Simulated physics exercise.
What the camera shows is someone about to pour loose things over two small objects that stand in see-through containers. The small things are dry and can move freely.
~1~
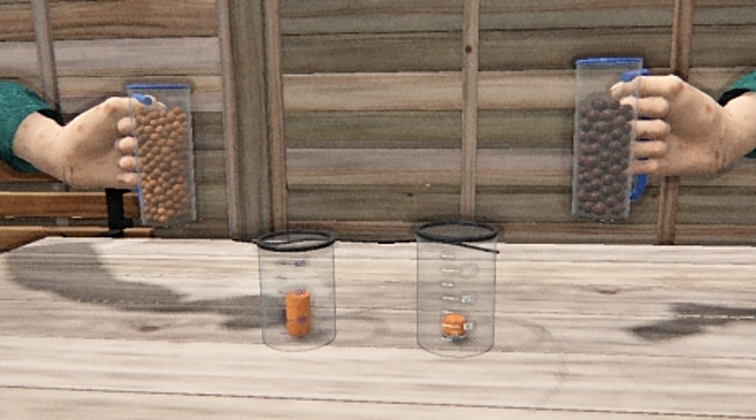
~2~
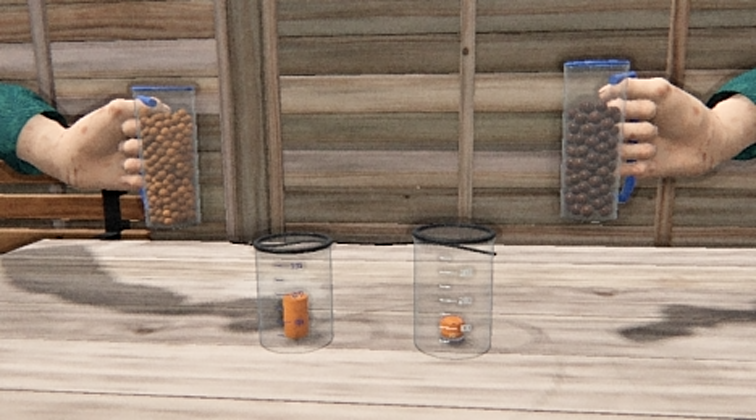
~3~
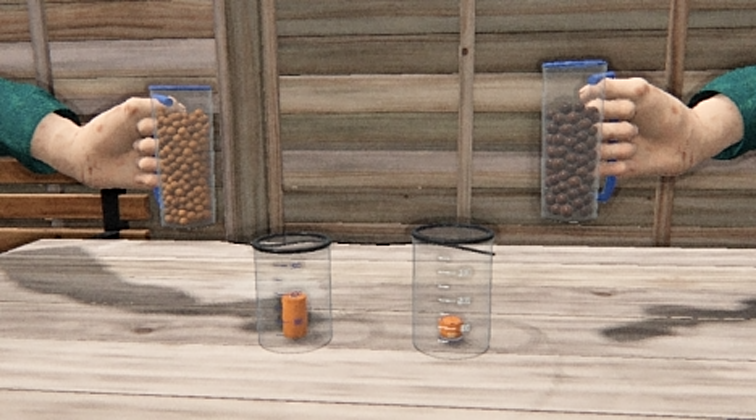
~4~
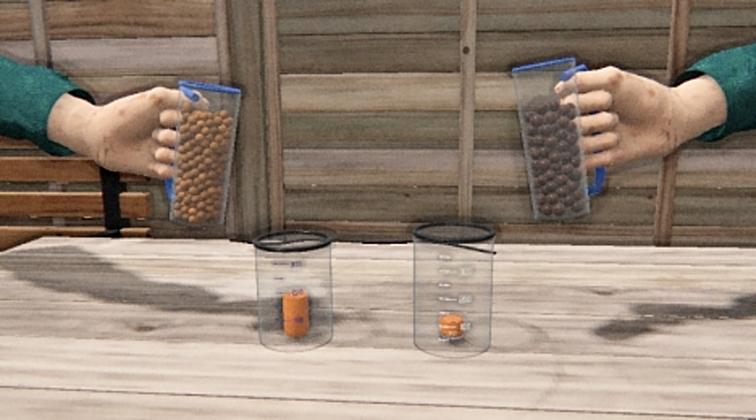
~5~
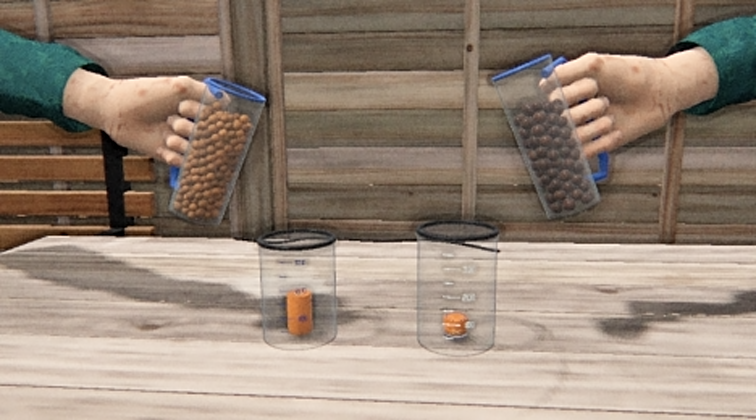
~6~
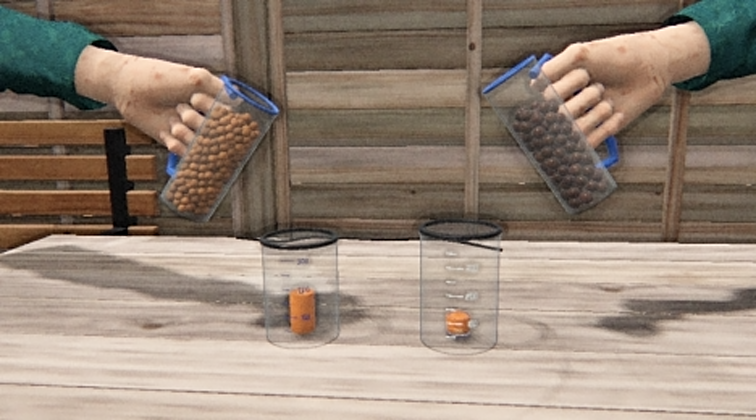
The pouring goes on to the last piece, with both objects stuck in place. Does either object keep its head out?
Left side fully covered; right side fully covered.
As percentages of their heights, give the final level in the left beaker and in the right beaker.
The left one ends near 65, the right one near 45.
Then, 0.44 s past the last view, left beaker empty, all of its cupful still in the cup; right beaker empty, all of its cupful still in the cup.
Then, 0.92 s past the last view, left beaker nearly empty, nearly all of its cupful still in the cup; right beaker nearly empty, nearly all of its cupful still in the cup.
Then, 1.48 s past the last view, left beaker half full, none of its cupful still in the cup, a few pieces on the table; right beaker a third full, none of its cupful still in the cup.
Finally, left beaker two thirds full (surface near (301, 271)), a scatter of pieces on the table; right beaker half full (surface near (459, 289)), nothing beside it; the left thing is covered; the right thing is covered.
